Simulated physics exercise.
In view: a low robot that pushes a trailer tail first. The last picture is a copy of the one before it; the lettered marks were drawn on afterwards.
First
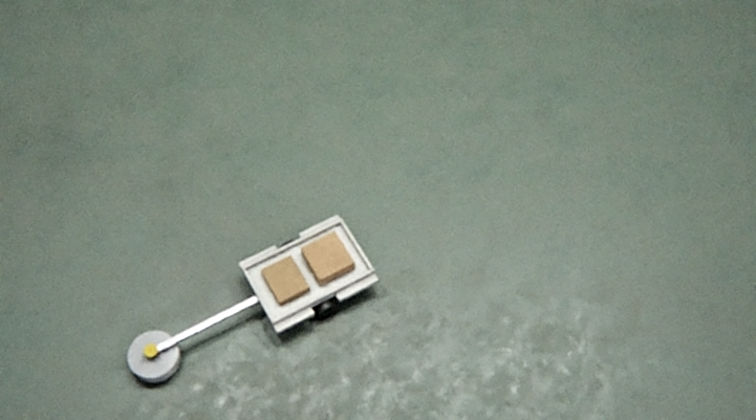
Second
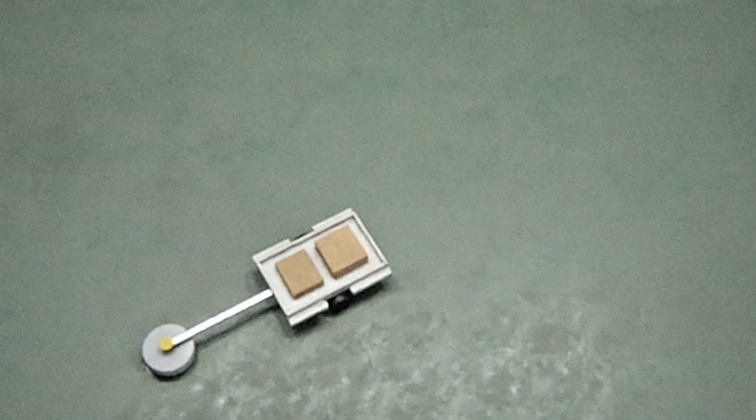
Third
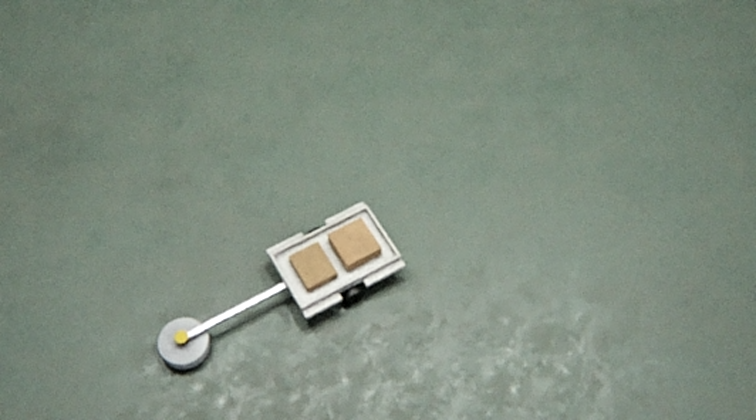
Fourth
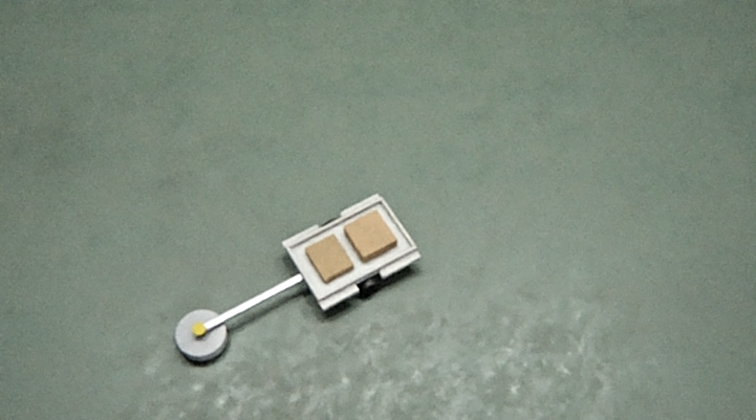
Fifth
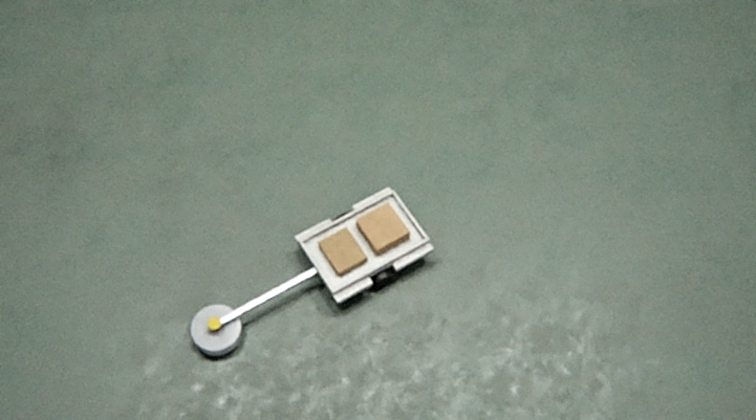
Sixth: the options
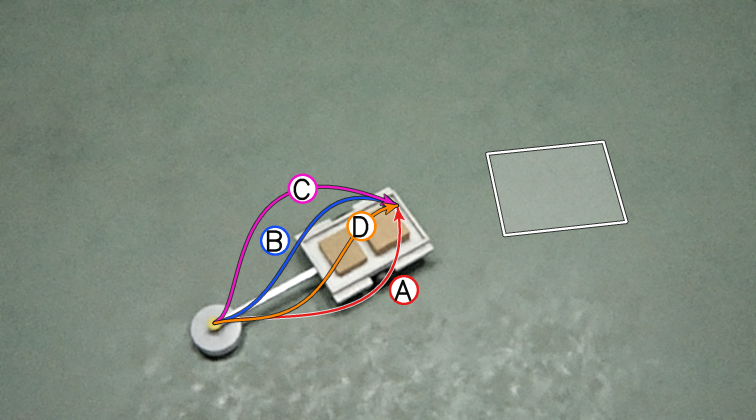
On a grey-green floor with a paler, mottled patch along the bottom, a round grey robot sits at the lower left, joined by a thin bar to a white cart carrying two tan blocks. The robot pushes the cart a short way up and to the right, both moving steadily together.
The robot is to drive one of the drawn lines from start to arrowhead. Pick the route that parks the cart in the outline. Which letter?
Take B.
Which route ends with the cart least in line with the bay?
Route A.
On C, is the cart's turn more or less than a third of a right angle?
It turns more than that.
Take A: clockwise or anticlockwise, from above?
It turns anticlockwise.
On the marked copy, A from (214, 323) via (344, 307) to (398, 208); B from (214, 323) via (302, 238) to (397, 206); C from (214, 323) via (272, 204) to (395, 204); D from (214, 323) via (324, 282) to (397, 206); the bay at (555, 187).
Taking B. A third of the way, robot (282, 277), cart (431, 207).
Two thirds of the way, robot (331, 213), cart (492, 192).
When it is over, robot (397, 212), cart (557, 188); the cart stands in the bay.
As for the rest, A leaves the cart at (487, 100), out of the bay; C leaves the cart at (553, 265), out of the bay; D leaves the cart at (526, 131), out of the bay.
